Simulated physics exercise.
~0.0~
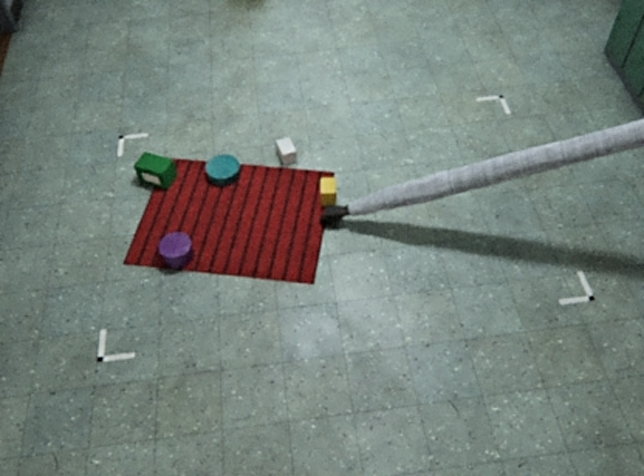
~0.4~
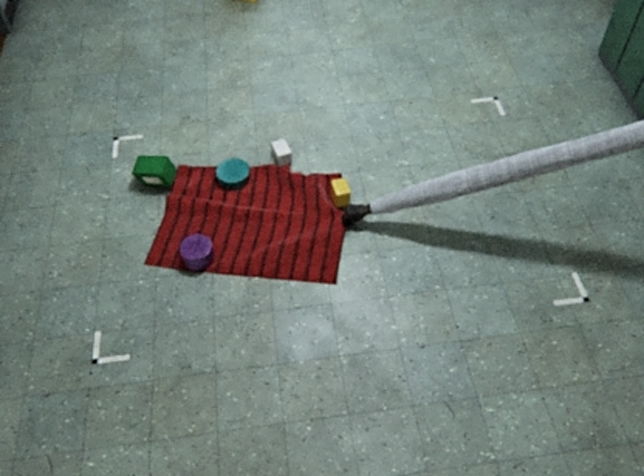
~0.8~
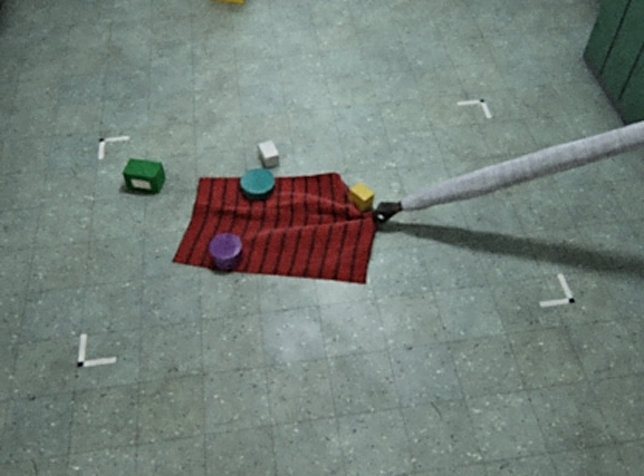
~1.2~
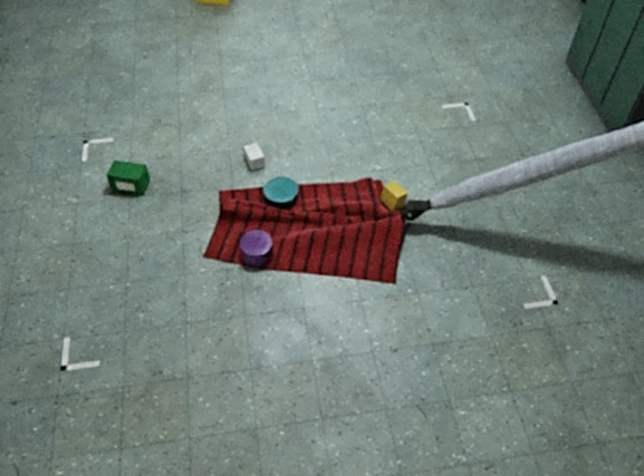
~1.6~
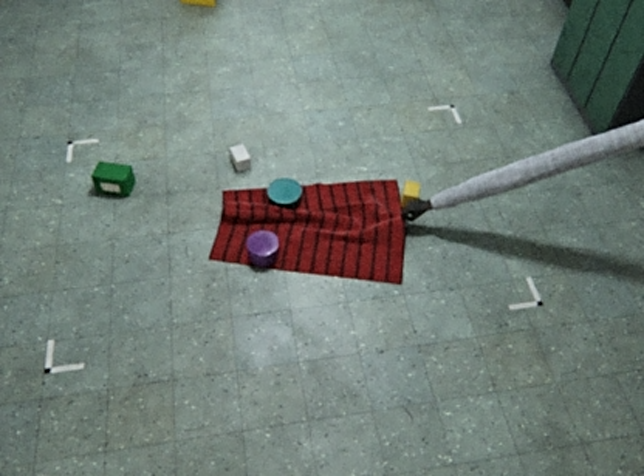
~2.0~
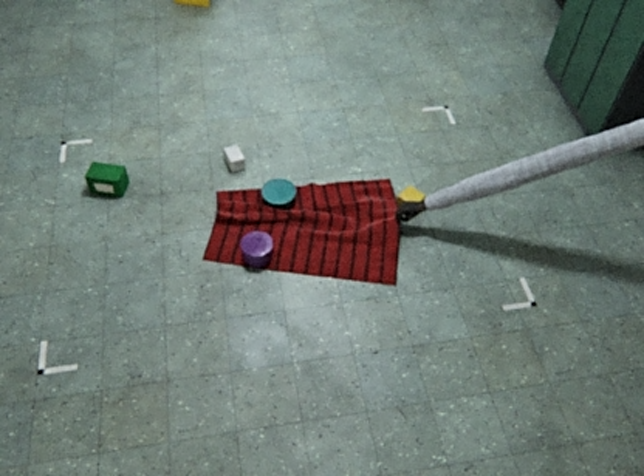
A long arm drags a red cloth right, leaving the green block, and the yellow topples.
